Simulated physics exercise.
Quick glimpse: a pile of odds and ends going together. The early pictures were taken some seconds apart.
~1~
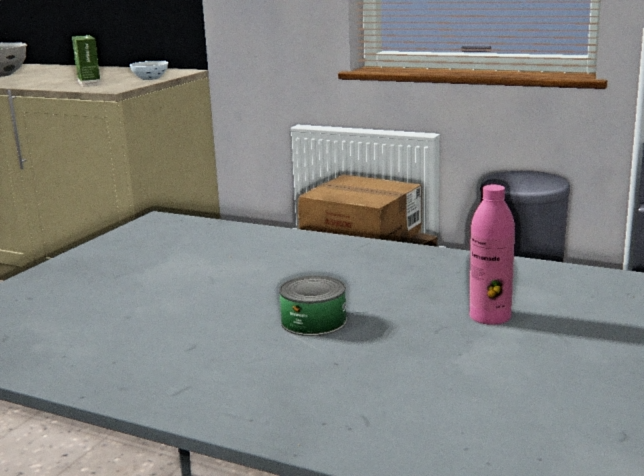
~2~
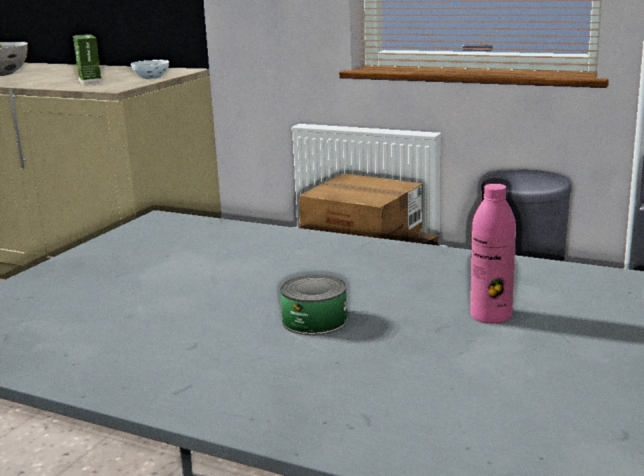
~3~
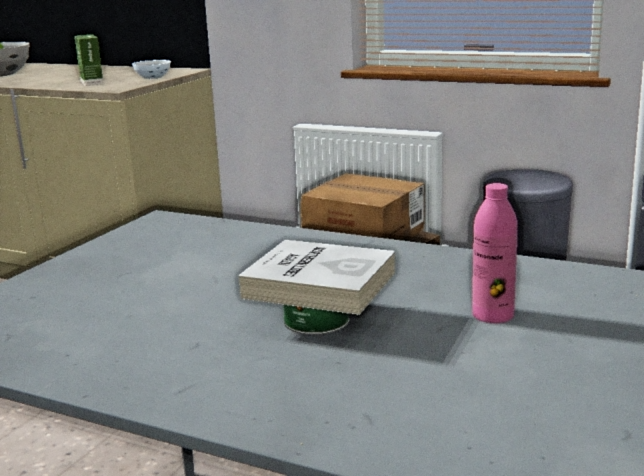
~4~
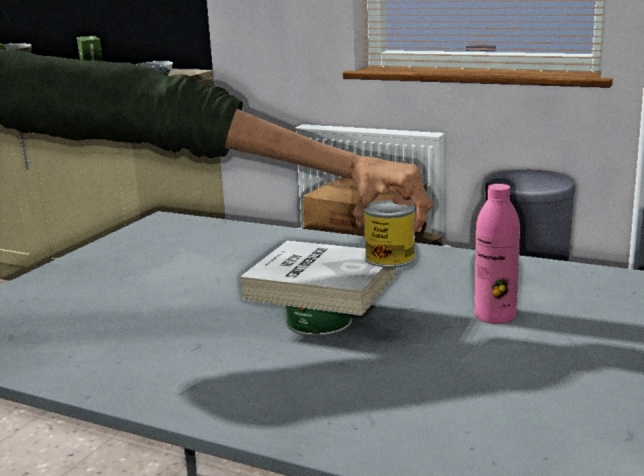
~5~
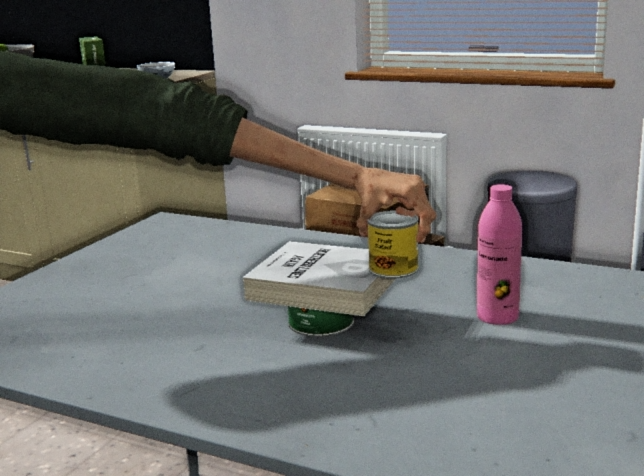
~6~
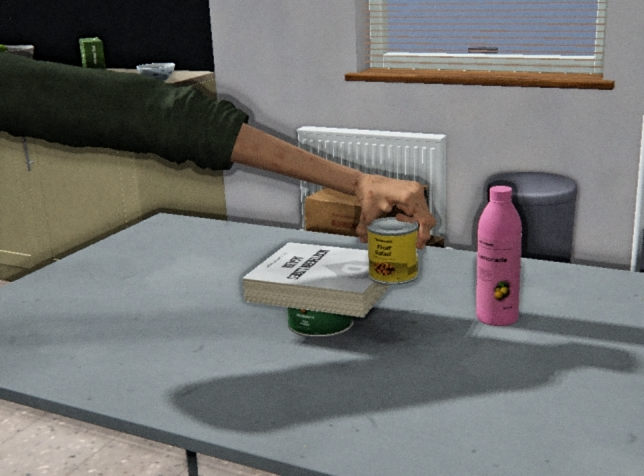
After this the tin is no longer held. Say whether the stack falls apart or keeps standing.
Doesn't stay together.
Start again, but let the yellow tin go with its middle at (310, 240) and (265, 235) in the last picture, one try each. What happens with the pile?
The pile remains stable in the first case, then in the second case it tips over.
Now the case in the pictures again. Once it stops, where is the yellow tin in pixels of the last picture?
Roughly pixel (419, 319) in the last picture.
Then, 0.30 s after the last picture, yellow tin now fallen.
Then, 1.50 s after the last picture, nothing new.
At rest, fallen, yellow tin; the other 3 in place. Seen from the same camera at the end, yellow tin near (419, 319). The pile gives way.
